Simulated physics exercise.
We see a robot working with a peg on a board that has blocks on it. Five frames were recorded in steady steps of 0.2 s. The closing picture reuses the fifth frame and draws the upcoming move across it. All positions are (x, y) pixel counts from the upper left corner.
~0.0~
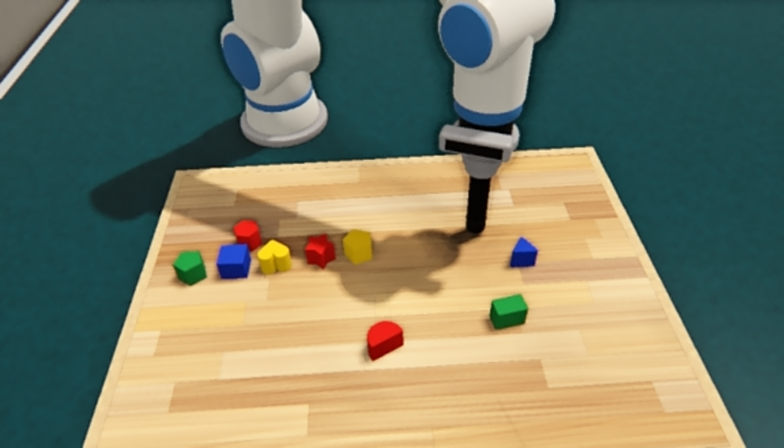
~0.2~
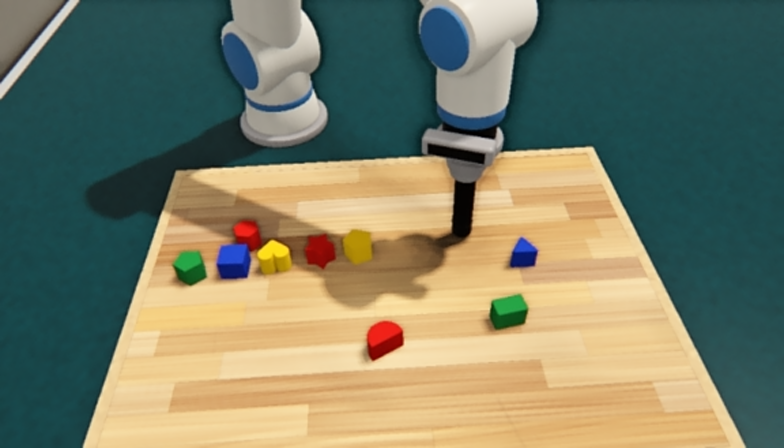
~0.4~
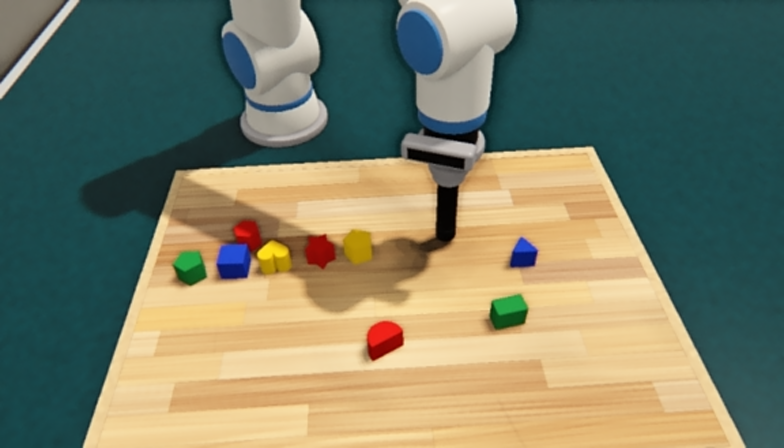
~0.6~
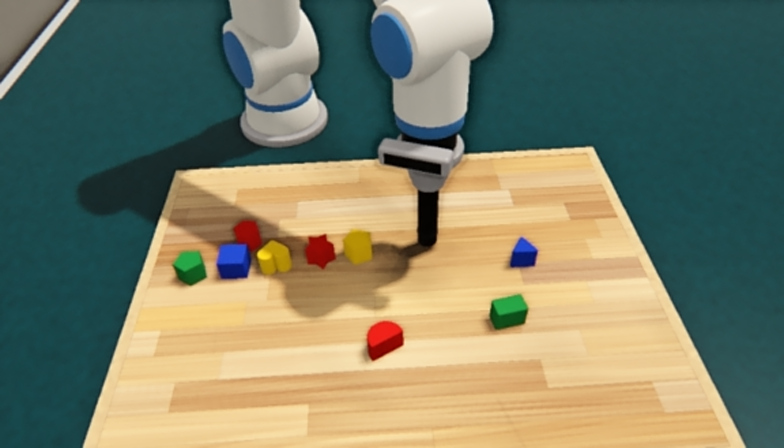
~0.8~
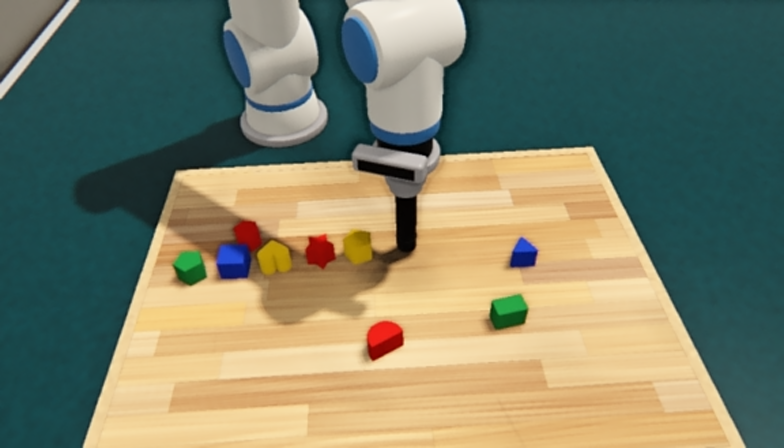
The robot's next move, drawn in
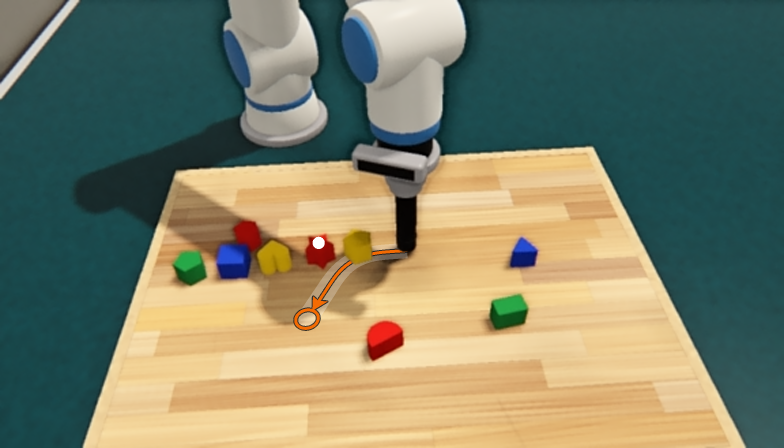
A robot arm moves its black peg left across the board toward a yellow block.
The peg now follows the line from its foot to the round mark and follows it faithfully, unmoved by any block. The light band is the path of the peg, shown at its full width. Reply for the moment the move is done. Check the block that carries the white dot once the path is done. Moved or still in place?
The block that carries the white dot will be pushed away from where it stands.
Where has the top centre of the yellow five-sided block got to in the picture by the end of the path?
Around pixel (320, 246).
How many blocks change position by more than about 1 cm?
There will be two blocks that move more than 1 cm.
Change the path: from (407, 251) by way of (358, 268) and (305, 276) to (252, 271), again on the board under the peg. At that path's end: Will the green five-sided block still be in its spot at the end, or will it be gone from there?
It ends up on the same spot.
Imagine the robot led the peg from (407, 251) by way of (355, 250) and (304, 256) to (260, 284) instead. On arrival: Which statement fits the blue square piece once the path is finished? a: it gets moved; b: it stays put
a: It gets moved.
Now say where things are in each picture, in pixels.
The first picture shows peg's lower end (475, 228); yellow heart (273, 250); red star (319, 243); yellow five-sided block (358, 238).
The second picture shows peg (461, 231); blocks still.
The third picture shows peg (445, 236); blocks still.
The fourth picture shows peg (427, 240); blocks still.
The fifth picture shows peg (407, 246); yellow heart (273, 250); red star (319, 243); yellow five-sided block (358, 238).
Drawn move, from (407, 251) through (362, 257) and (331, 283) to (307, 319); the dot is on the red star.
The first path, step by step. One third of the way, peg (361, 252); red star (312, 244), turned 15° clockwise; yellow five-sided block (337, 240), turned 15° clockwise.
Two thirds of the way, peg (330, 279); yellow heart (269, 251); red star (295, 244), turned 35° clockwise; yellow five-sided block (320, 246), turned 40° clockwise.
At the end, peg (306, 315); yellow heart (269, 251); red star (295, 244), turned 35° clockwise; yellow five-sided block (320, 246), turned 40° clockwise.
